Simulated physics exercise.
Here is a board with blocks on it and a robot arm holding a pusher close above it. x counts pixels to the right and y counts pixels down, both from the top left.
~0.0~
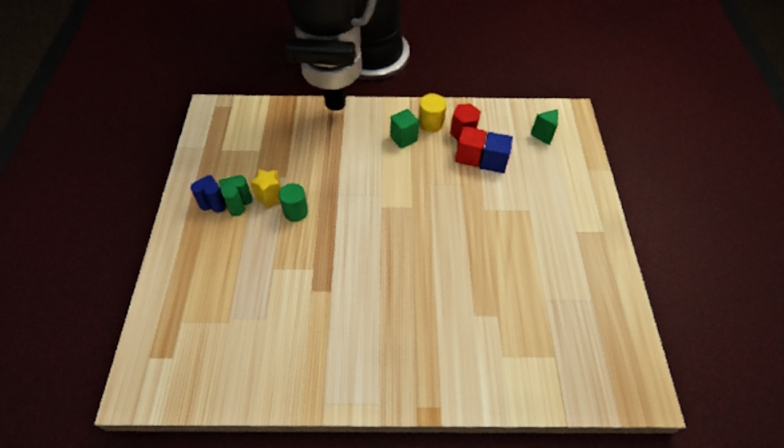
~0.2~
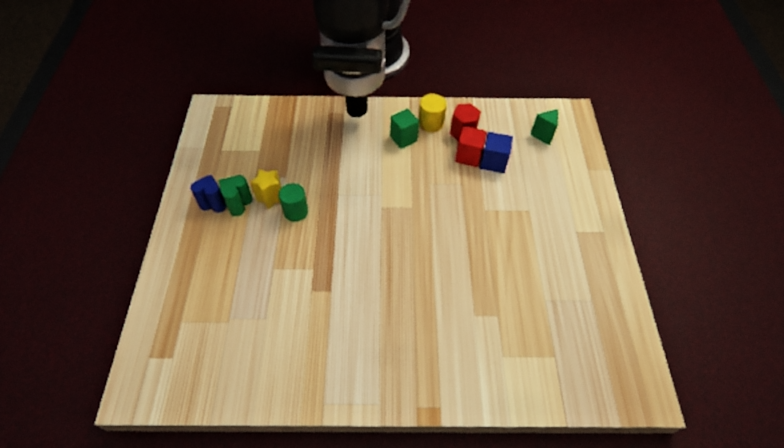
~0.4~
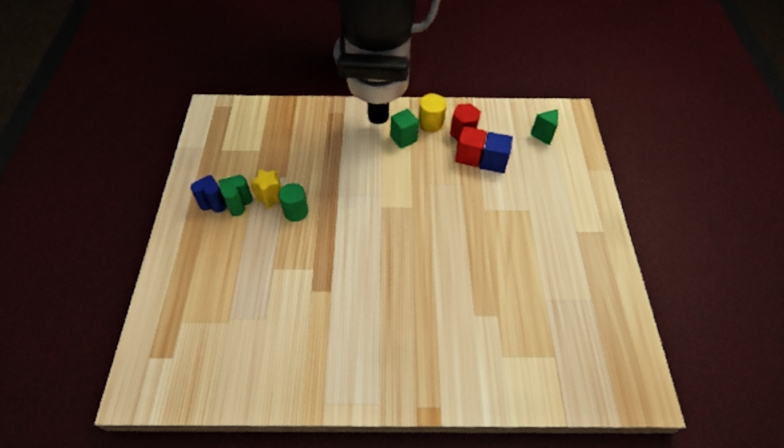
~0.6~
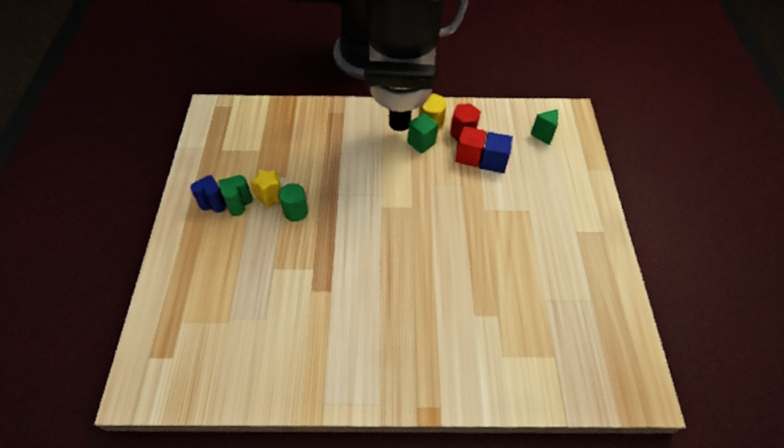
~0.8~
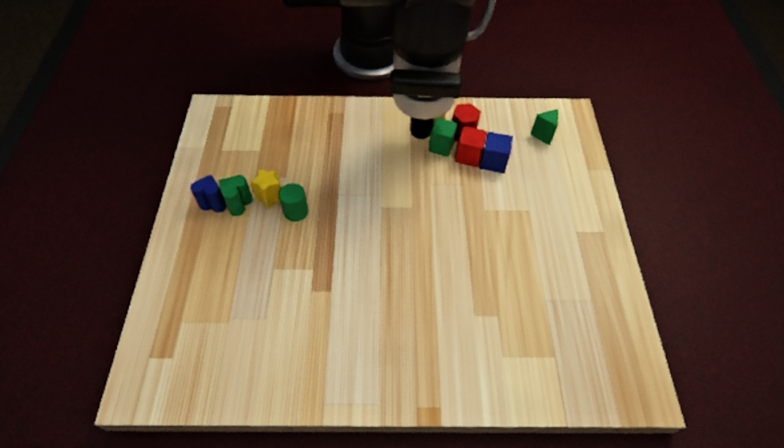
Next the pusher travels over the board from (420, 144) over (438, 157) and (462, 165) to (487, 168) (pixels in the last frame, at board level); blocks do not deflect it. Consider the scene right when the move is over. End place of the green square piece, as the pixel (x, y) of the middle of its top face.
It should be at about (514, 146).
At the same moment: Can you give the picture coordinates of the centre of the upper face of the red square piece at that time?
The spot you're after is about (539, 148) in the image.
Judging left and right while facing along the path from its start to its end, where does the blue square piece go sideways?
It goes left.
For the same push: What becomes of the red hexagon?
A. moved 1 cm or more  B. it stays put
The answer is B.
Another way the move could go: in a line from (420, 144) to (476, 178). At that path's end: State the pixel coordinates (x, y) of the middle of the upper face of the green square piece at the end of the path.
The answer is (503, 155).
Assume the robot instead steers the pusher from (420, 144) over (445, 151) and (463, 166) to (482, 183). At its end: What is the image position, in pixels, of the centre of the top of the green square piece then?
The top centre is at (509, 160).
What follows on the original path. One third of the way, pusher (440, 145); green square piece (464, 137), turned 20° anticlockwise; red square piece (488, 142), turned 15° anticlockwise; blue square piece (514, 144), turned 15° anticlockwise.
Two thirds of the way, pusher (464, 154); green square piece (489, 144), turned 30° anticlockwise; red square piece (514, 147), turned 25° anticlockwise; blue square piece (538, 145), turned 20° anticlockwise.
At the end, pusher (490, 156); yellow disc still; green square piece (514, 146), turned 30° anticlockwise; red hexagon still; red square piece (539, 148), turned 30° anticlockwise; blue square piece (564, 145), turned 25° anticlockwise.
